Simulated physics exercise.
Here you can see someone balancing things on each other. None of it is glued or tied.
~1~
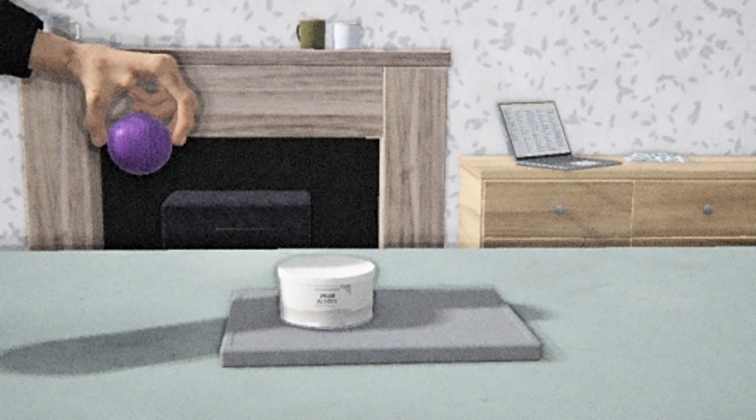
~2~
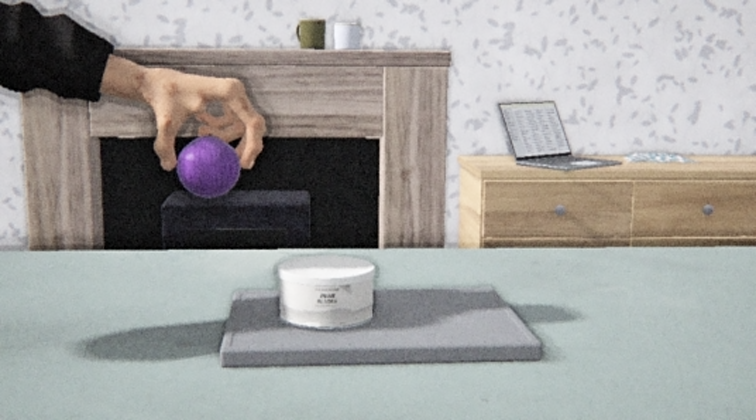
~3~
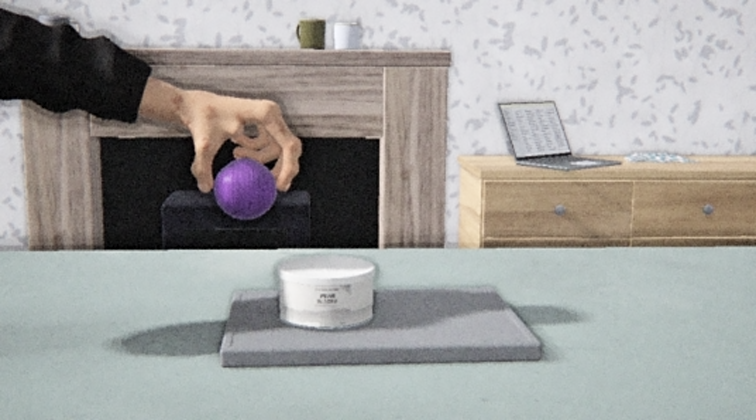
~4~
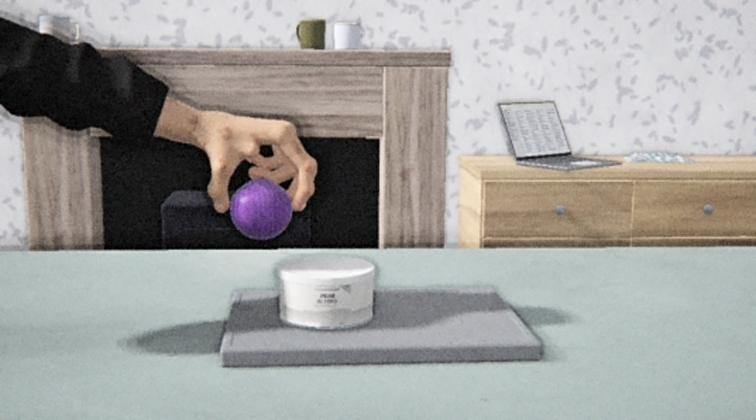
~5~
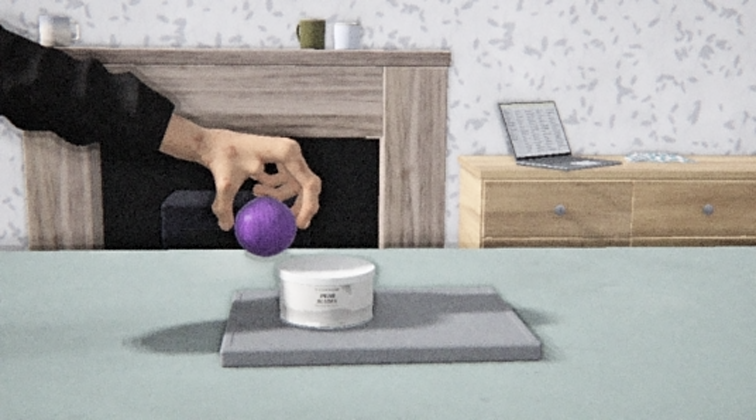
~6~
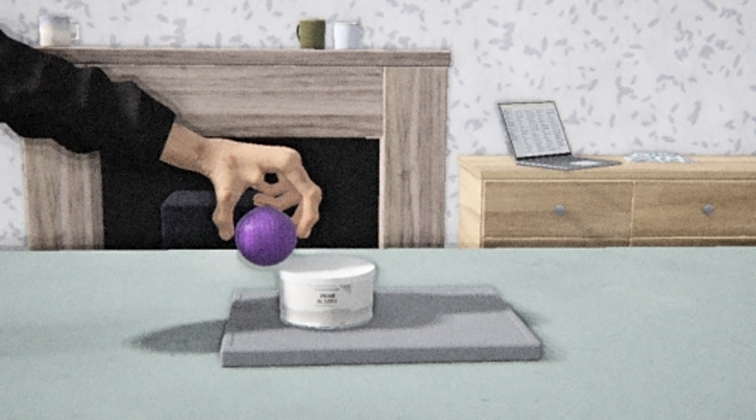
To begin with, a hand at the upper left holds a round purple onion above a table, where a white tub sits on a grey tray. The hand carries the onion right and downward, then slows, lowering it slightly until it is beside the tub's upper left edge, still in the fingers.
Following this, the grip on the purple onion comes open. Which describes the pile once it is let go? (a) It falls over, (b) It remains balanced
It falls over.
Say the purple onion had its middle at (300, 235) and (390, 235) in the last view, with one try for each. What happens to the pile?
Well, on the first go it stays steady, and on the second it tumbles down.
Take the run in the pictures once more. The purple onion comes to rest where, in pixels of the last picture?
Near (188, 308).
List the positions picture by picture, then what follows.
On its way; purple onion (140, 143); grey tray (374, 323), in the first frame.
On its way; purple onion (209, 166); grey tray (374, 323), in the second frame.
On its way; purple onion (246, 189); grey tray (374, 323), in the third frame.
On its way; purple onion (261, 209); grey tray (374, 323), in the fourth frame.
On its way; purple onion (266, 226); grey tray (374, 323), in the fifth frame.
In place under the hand; purple onion (266, 236); grey tray (374, 323), in the sixth frame.
Then, 0.30 s past the last view, purple onion now fallen.
Then, 0.90 s past the last view, nothing new.
Finally, fallen, purple onion; the other 2 still in place. Final places as the last picture's camera would see them, purple onion near (188, 309). The pile comes apart.
